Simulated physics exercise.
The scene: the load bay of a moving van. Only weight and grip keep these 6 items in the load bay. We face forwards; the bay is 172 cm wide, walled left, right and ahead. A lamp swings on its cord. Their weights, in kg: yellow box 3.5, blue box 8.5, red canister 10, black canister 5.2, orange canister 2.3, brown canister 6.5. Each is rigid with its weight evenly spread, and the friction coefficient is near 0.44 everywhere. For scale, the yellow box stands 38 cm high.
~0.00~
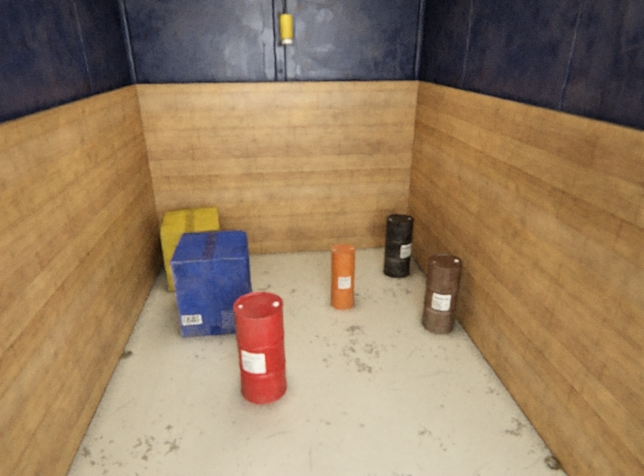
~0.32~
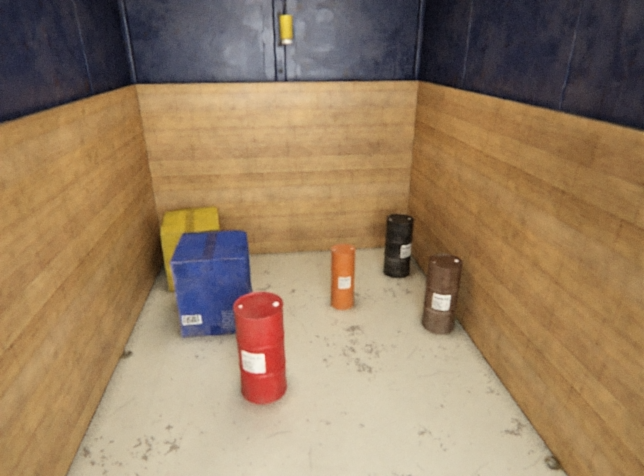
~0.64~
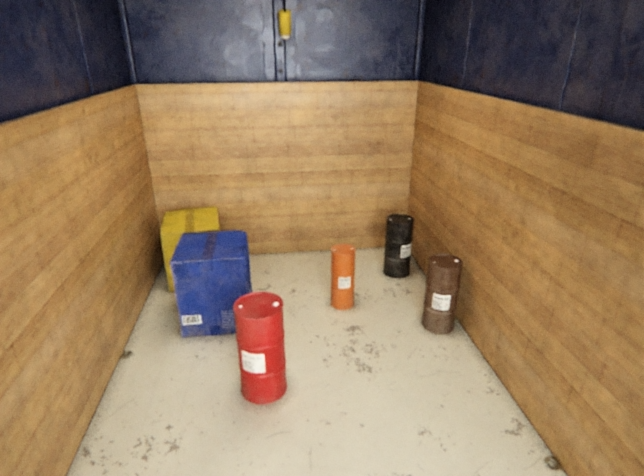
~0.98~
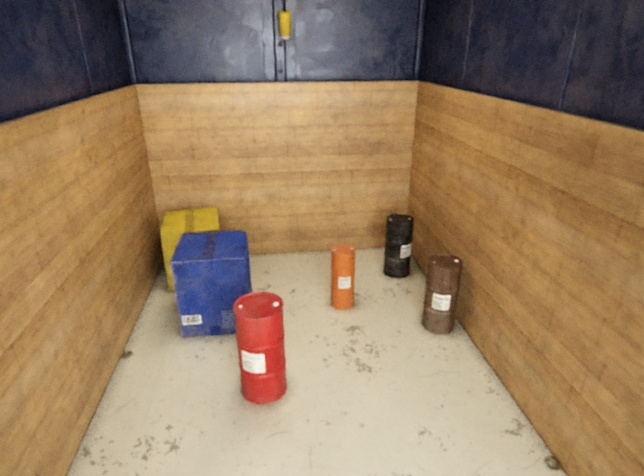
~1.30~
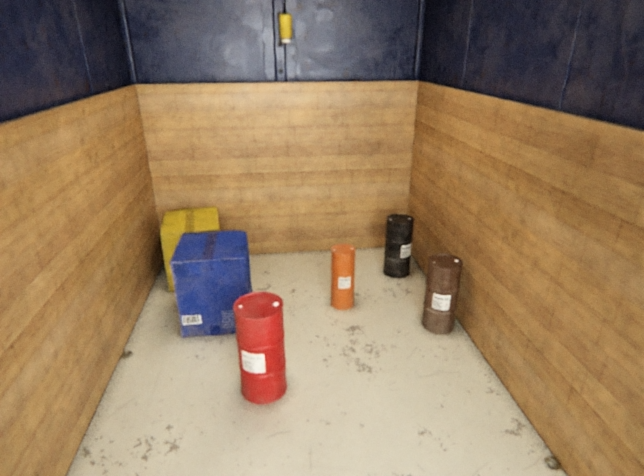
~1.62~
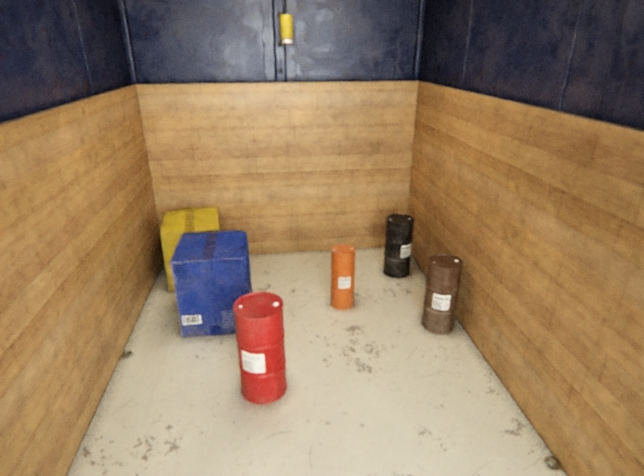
A yellow lamp sways slightly on its cord while the boxes and canisters stay still.
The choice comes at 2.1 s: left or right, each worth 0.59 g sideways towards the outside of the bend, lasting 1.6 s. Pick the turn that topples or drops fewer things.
Turn left.
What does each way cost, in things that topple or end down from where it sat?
Left: 2; right: 4.
Turning left. At 2.62 s, push 0.59 g right; yellow box slid 7 cm near (206, 247); blue box slid 7 cm near (229, 281); orange canister leaning 30°.
After 3.12 s, push 0.59 g right; blue box slid 48 cm near (306, 275); yellow box slid 51 cm near (275, 243); red canister leaning 70°.
After 3.32 s, push 0.59 g right; blue box slid 74 cm near (354, 272); yellow box slid 79 cm near (319, 240); red canister on its side.
At rest (4.2 s), tipped over in the load bay, red canister and orange canister; not toppled but over 15 cm from the start, yellow box and blue box; the other 2 in place, give or take 15 cm. In the last view, yellow box near (374, 237), blue box near (356, 275).
Turning right instead, red canister, black canister, orange canister and brown canister tipped over or down from where it sat, 4 of 6 in all.
